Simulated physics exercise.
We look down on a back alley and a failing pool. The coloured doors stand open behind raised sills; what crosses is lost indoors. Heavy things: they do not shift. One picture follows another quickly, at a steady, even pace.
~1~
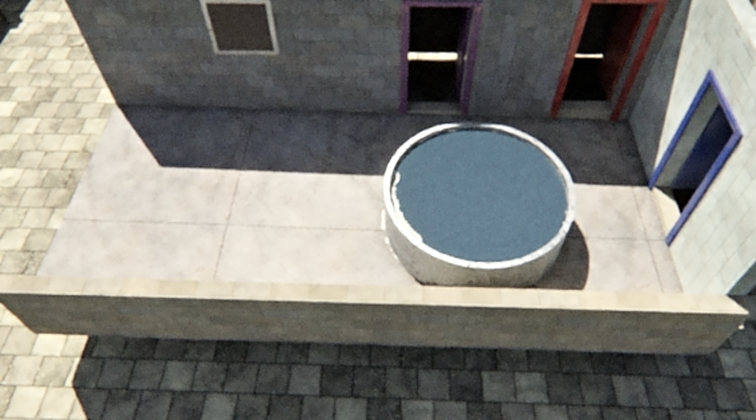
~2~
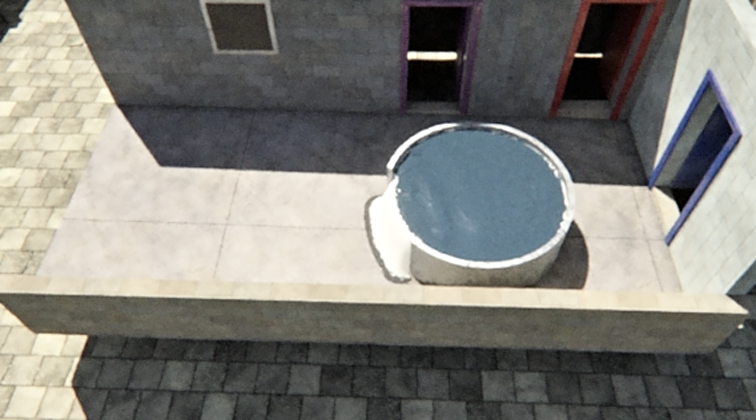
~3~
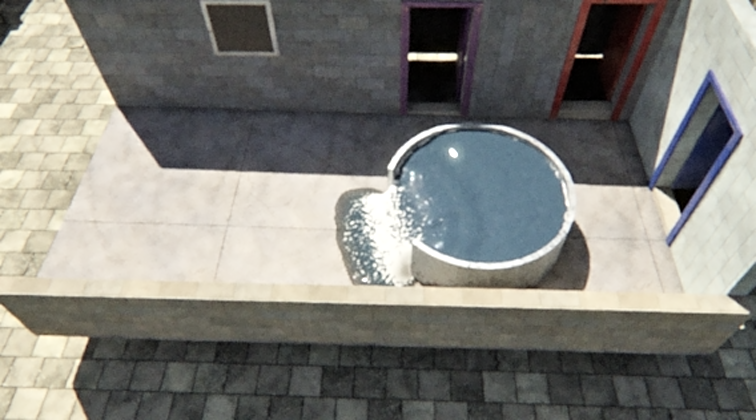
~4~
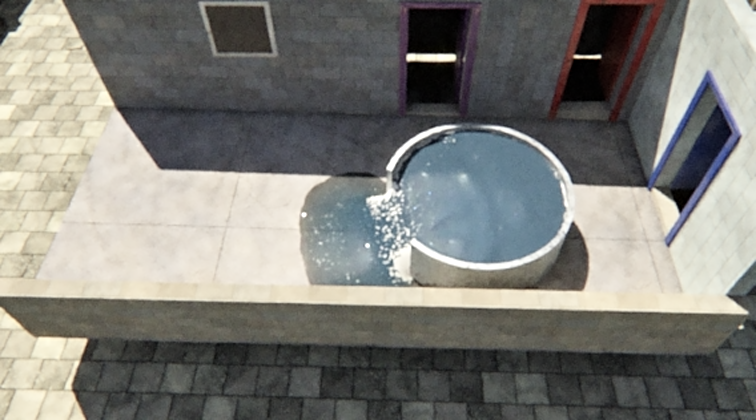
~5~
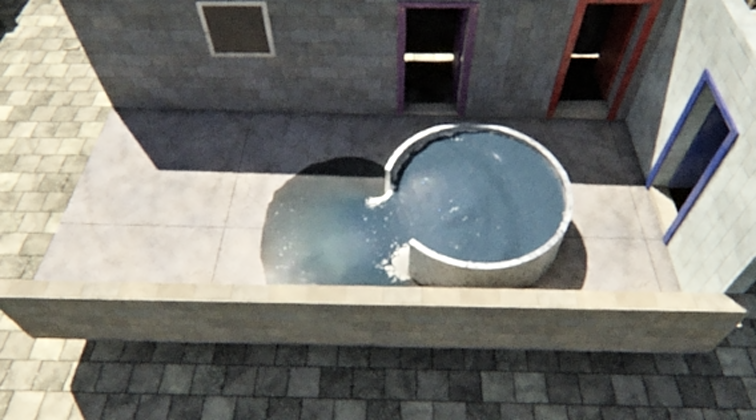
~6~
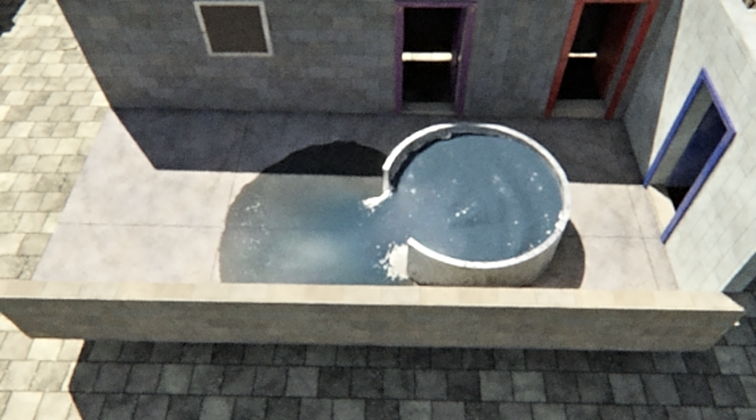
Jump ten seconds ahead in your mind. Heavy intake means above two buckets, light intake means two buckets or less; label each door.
Labels: Red door: Light, purple door: Light, blue door: Light.
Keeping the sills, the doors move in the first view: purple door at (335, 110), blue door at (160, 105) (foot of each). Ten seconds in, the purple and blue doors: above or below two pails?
Purple: Comes in low; blue: Comes in low.
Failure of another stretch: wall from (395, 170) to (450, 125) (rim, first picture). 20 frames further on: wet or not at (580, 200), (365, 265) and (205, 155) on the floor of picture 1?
First kept bare, second kept bare, third soaked through.
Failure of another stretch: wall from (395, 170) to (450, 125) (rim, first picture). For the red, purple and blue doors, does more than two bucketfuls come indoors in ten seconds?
Well, the red door comes up short, the purple door overshoots, and the blue door comes up short.
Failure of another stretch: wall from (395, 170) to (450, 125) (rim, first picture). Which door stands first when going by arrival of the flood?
The door marked purple.
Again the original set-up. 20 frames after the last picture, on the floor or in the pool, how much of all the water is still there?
It comes to roughly 78 per cent.
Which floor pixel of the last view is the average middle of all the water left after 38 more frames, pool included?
I'd place it roughly at (356, 222).
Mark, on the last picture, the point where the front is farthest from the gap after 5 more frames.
Best guess: Near (39, 305).
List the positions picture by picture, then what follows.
The pool at (478, 191) is whole and still, in the first frame.
Water pours out at (391, 229) and has run to (406, 279), in the second frame.
Water pours out at (392, 231) and has run to (352, 195), in the third frame.
The front is at a hidden place, out from the gap at (391, 233), in the fourth frame.
The front is at a hidden place, out from the gap at (389, 232), in the fifth frame.
Water pours out at (388, 231) and has run to a hidden place, in the sixth frame.
A moment on, water covers 45 % of the floor; the red door not reached, the purple door not reached, the blue door not reached.
Next, water covers 55 % of the floor; the red door not reached, the purple door not reached, the blue door not reached.
Then, water covers 65 % of the floor; the red door not reached, the purple door not reached, the blue door not reached.
Later, water covers 70 % of the floor; the red door not reached, the purple door wet at the sill, nothing in, the blue door wet at the sill, nothing in.
In the end, water covers 85 % of the floor; the red door wet at the sill, nothing in, the purple door wet at the sill, nothing in, the blue door wet at the sill, nothing in.
